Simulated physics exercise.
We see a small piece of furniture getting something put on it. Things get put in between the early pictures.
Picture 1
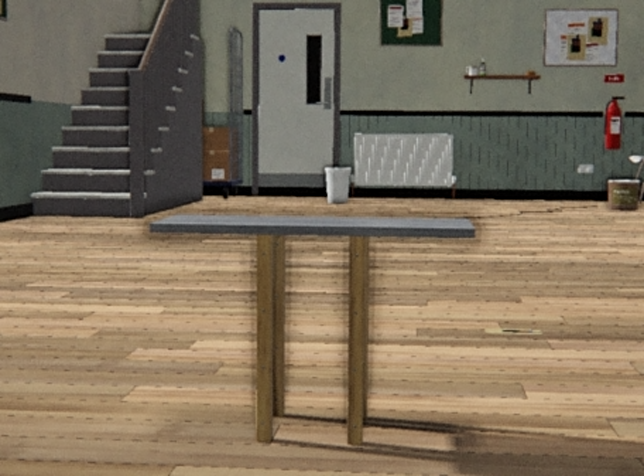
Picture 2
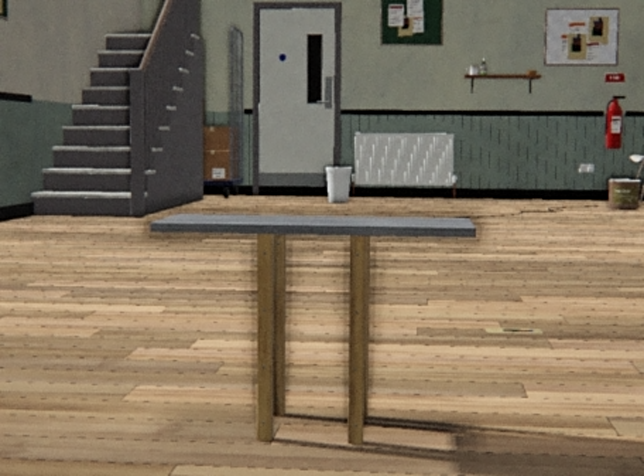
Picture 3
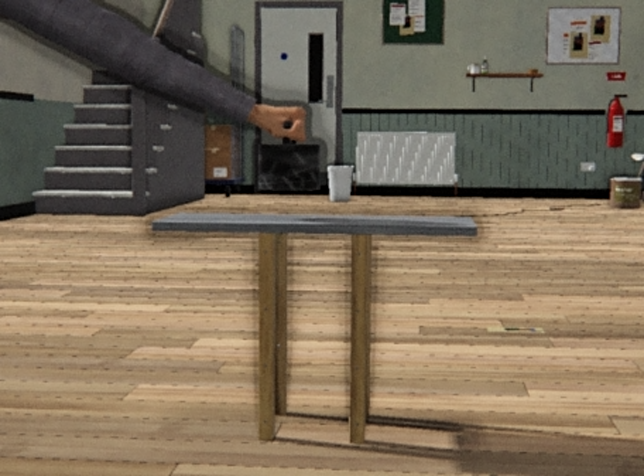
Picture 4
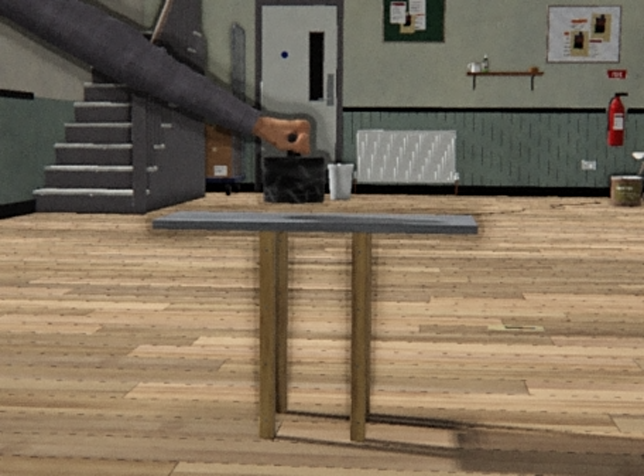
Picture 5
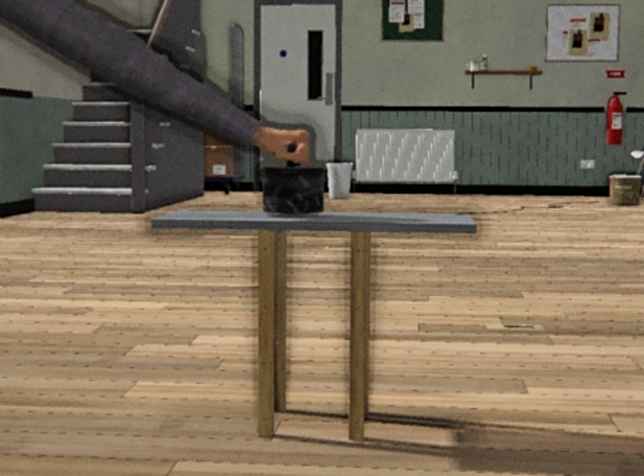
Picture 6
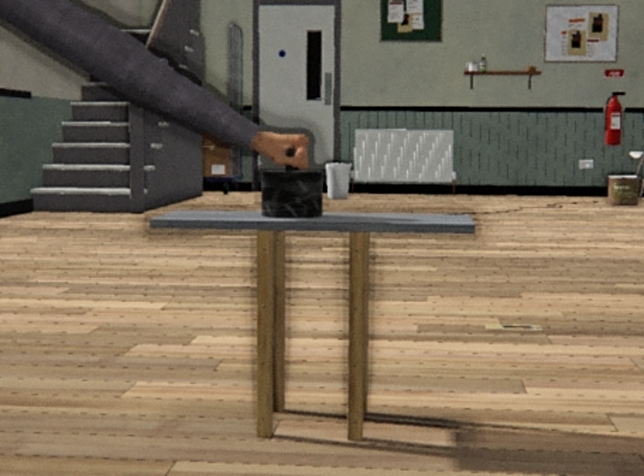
An arm in a grey sleeve reached in from the left, holding a dark, round object above a small grey table with wooden legs, then lowered it onto the tabletop and kept hold of it.
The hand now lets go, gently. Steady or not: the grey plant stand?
Once let go, it will remain stable.
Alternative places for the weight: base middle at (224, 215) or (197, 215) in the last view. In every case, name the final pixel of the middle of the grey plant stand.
Around (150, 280) for the first, around (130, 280) for the second.
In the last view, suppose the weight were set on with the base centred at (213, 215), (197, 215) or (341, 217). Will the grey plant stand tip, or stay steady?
The grey plant stand tips up; topples; does not tip.
Then, 0.24 s on from there, grey plant stand at rest near (316, 222).
In the end, the grey plant stand stays flat on its feet, near (316, 222).
